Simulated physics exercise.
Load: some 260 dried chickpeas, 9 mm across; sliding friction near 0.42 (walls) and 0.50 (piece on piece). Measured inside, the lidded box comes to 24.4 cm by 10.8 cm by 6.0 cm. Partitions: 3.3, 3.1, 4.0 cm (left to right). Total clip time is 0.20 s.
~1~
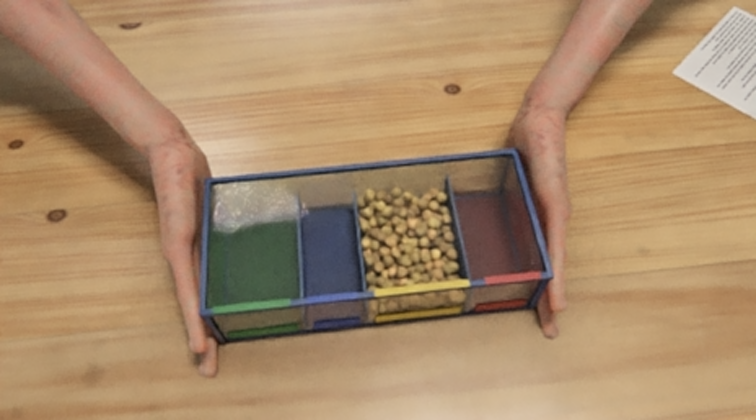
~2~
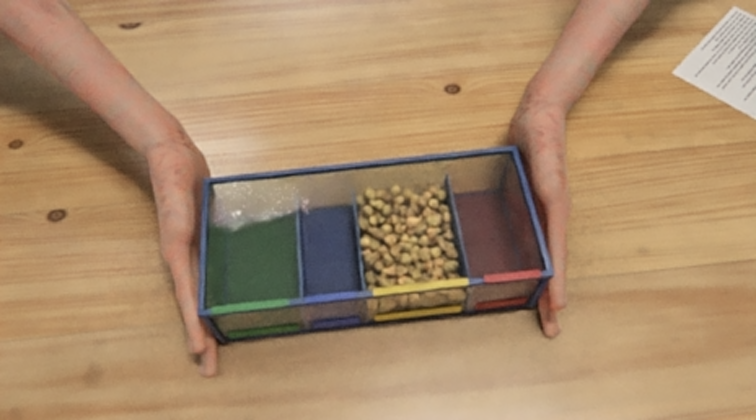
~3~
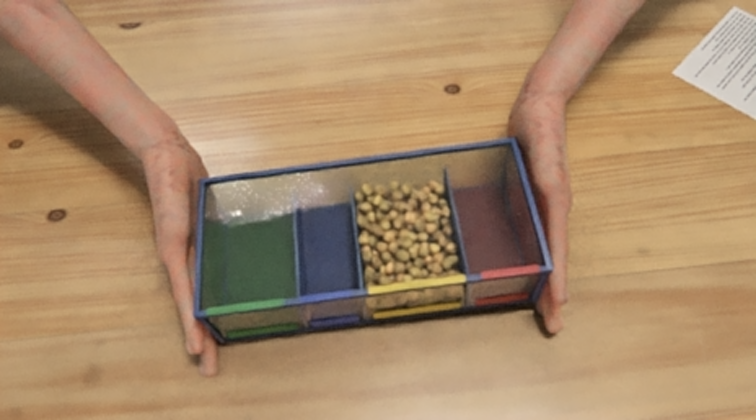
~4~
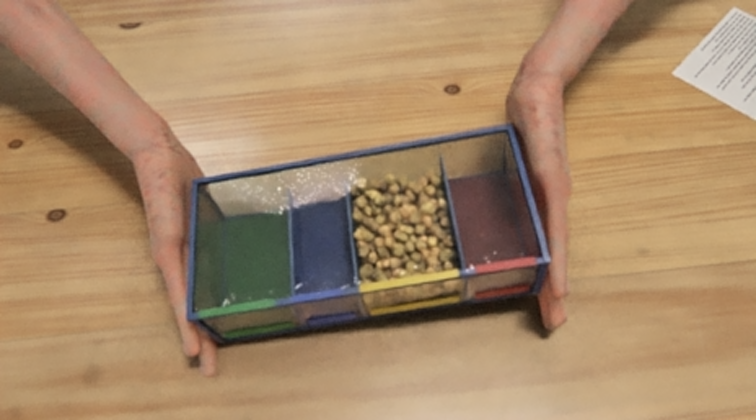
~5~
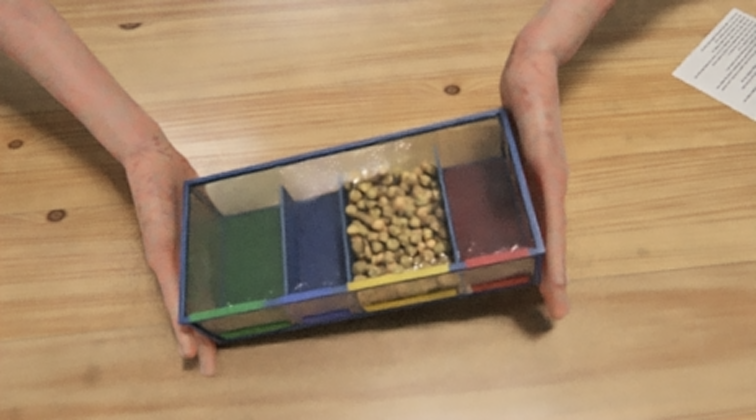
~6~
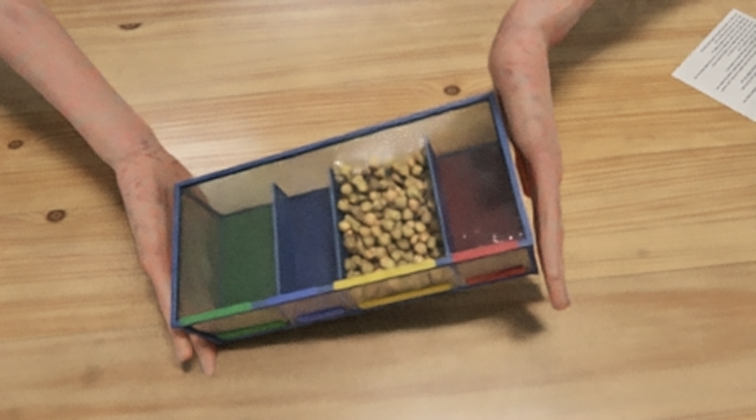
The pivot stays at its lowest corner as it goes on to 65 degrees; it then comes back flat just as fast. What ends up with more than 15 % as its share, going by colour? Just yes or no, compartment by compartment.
Red gets a no, blue gets a no, green gets a yes, yellow gets a yes.
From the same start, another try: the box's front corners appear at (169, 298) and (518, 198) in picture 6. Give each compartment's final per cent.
Red 0 %, blue 10 %, green 25 %, yellow 65 %.
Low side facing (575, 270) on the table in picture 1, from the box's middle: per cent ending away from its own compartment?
The share would be about 10 percent.
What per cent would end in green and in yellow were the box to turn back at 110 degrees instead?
With that change you'd see green at 90 % and yellow at 0 %.
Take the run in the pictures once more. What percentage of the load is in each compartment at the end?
The red one ends with 0, blue with 10, green with 25 and yellow with 65 per cent.
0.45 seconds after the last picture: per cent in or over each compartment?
You'd find red at 0, blue at 10, green at 5 and yellow at 85 per cent.
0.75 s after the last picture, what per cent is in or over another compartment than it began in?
About 35 per cent.
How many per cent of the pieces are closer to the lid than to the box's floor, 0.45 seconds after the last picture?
Share: Approx. 30 %.
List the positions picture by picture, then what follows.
In the first frame, box tilt 0 degrees, front corners at (206, 311) and (547, 274); yellow 100 %.
In the second frame, box tilt 1 degrees, front corners at (204, 311) and (547, 272).
In the third frame, box tilt 3 degrees, front corners at (200, 312) and (546, 267), lowest corner left front.
In the fourth frame, box tilt 8 degrees, front corners at (193, 315) and (543, 258), lowest corner left front.
In the fifth frame, box tilt 13 degrees, front corners at (185, 318) and (537, 249), lowest corner left front.
In the sixth frame, box tilt 19 degrees, front corners at (177, 322) and (527, 240), lowest corner left front; yellow 100 %.
Then, 0.45 s after the last picture, tilt 64 degrees; blue 10 %, green 5 %, yellow 85 %.
Then, 0.75 s after the last picture, tilt 26 degrees; blue 10 %, green 25 %, yellow 65 %.
Then, 1.16 s after the last picture, tilt 0 degrees; blue 10 %, green 25 %, yellow 65 %.
In the end, red 0 %, blue 10 %, green 25 %, yellow 65 %.
